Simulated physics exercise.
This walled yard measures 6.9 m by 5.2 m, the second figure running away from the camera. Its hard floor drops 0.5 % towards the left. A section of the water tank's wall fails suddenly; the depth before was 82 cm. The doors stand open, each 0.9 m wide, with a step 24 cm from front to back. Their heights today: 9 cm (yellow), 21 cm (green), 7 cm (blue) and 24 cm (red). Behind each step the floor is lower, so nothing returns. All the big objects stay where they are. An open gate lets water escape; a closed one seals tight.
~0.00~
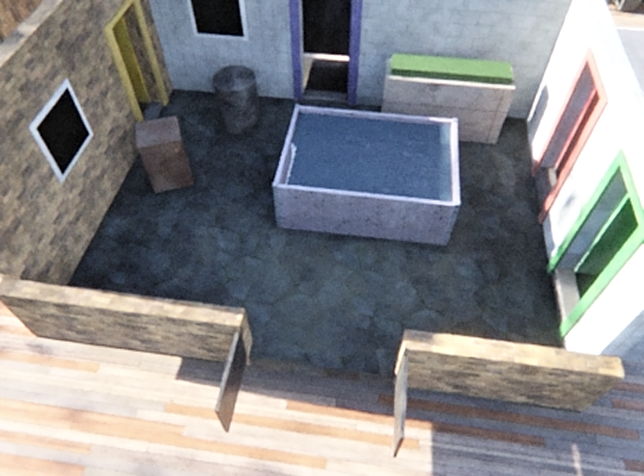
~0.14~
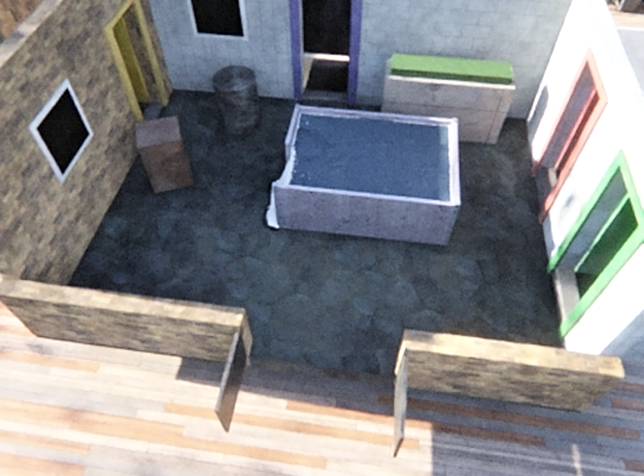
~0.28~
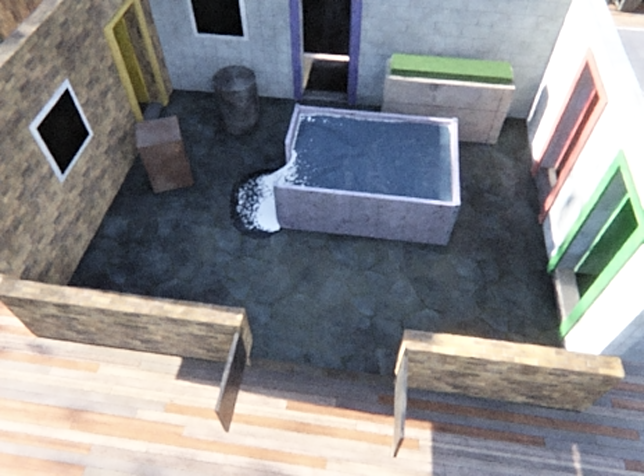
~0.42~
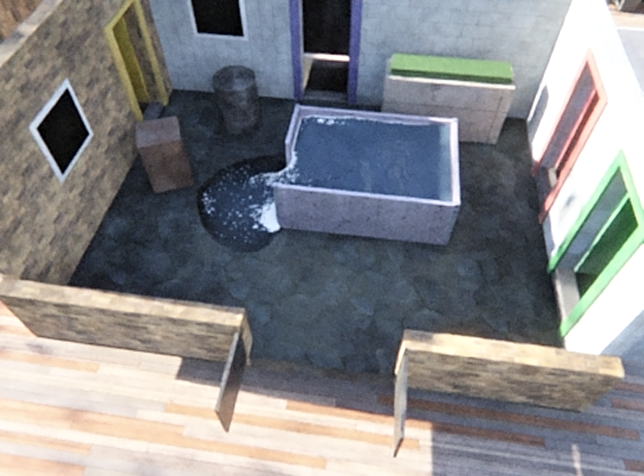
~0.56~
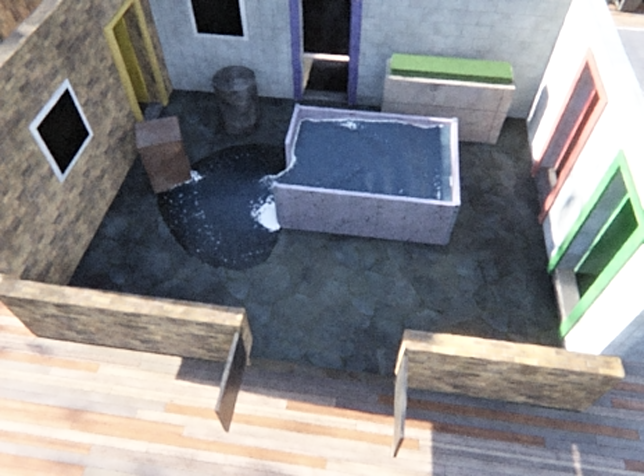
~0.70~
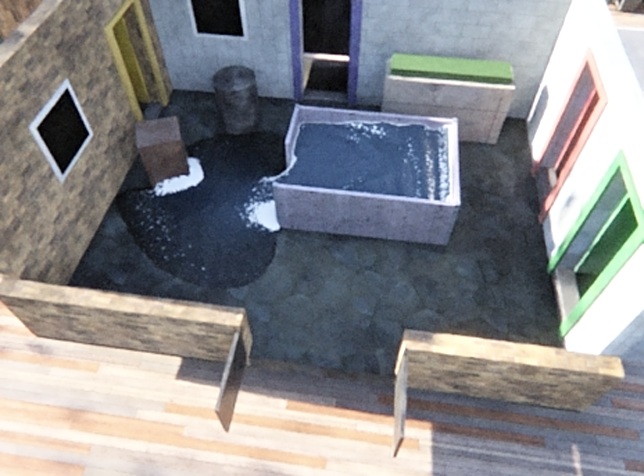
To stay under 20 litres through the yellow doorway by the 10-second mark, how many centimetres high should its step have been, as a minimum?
It would have to be roughly 20 cm high.
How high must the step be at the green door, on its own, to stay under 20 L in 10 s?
Roughly 11.5 cm at green.
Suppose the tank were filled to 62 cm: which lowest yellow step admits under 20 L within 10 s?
Then roughly 14.5 cm.
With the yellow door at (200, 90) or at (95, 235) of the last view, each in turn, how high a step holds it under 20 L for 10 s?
About 26 and 37 cm.
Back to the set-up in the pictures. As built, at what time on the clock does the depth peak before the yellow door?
Around 5.5 s.
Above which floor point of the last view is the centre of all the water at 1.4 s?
Near (310, 196).
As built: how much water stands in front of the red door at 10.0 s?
Some 9.0 cm.
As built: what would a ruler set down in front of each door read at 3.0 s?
Depths in cm: Yellow 20, green 0, blue 1, red 0.
After 1.4 s water covers 35 % of the floor, deepest (44 cm) near (101, 224); 13 cm at the yellow door, 2 litres in over its 9 cm step.
After 3.0 s water covers 40 % of the floor, deepest (40 cm) near (52, 313); 20 cm at the yellow door, 42 litres in over its 9 cm step.
After 10.0 s water covers 100 % of the floor, deepest (16 cm) near (58, 302); 9 cm at the yellow door, 230 litres in over its 9 cm step.
At the yellow door as built, the water arrived by 1.2 s and peaked near 20 cm at 5.4 s.
Run again over the same 10 s with other heights there, 42 litres in over 18 cm, 1 litre over 25 cm. The limit of 20 litres is kept from about 20 cm up.
